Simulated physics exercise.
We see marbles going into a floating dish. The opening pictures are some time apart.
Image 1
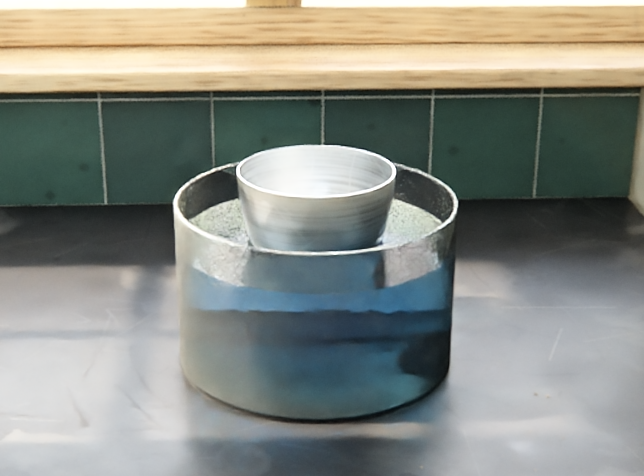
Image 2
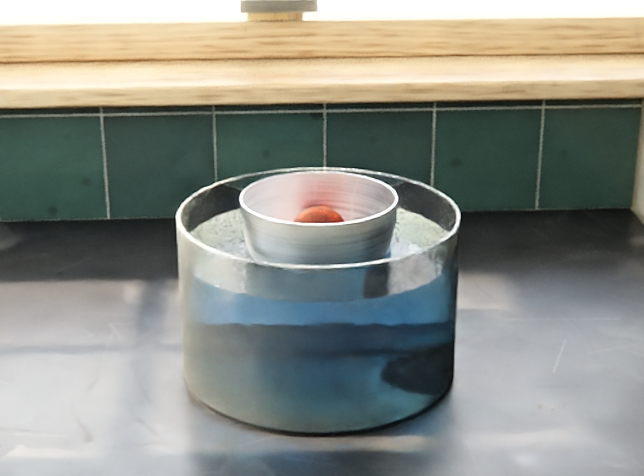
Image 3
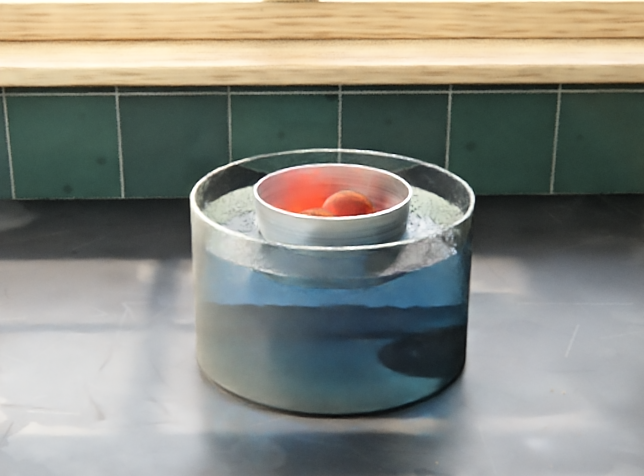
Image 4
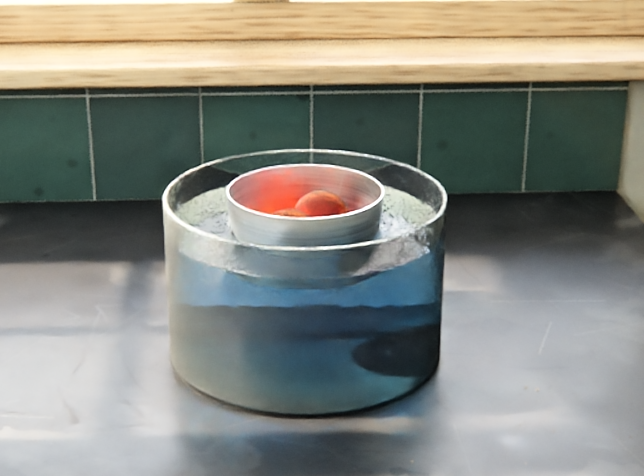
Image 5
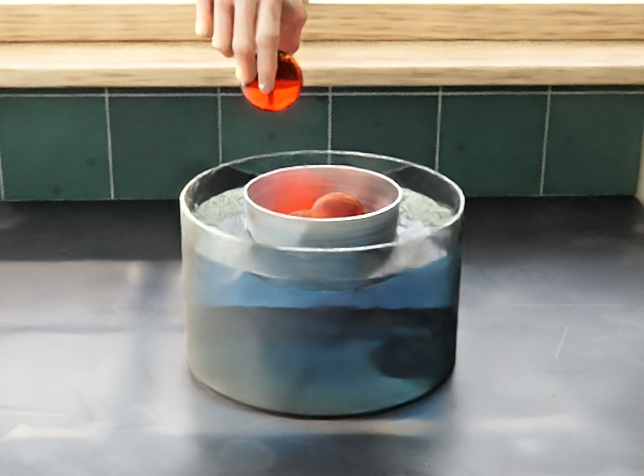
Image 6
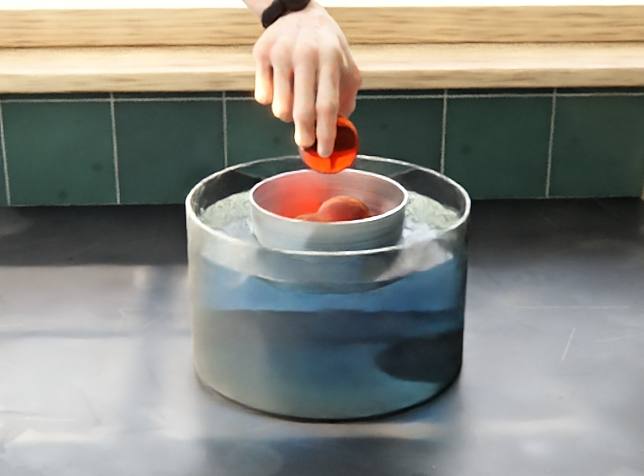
The video shows a small dish floating in a clear round container of water, sitting lower as reddish marbles appear inside it, one and then two. A hand then lowers another orange-red marble from above to just over the dish.
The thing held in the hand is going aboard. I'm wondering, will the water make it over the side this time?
Still floats.
A moment on, the glass marble is in and the dish dips.
Further on, it steadies; about a fifth of its side above the surface.
When it is over, the dish floats; about a fifth of its side above the surface.
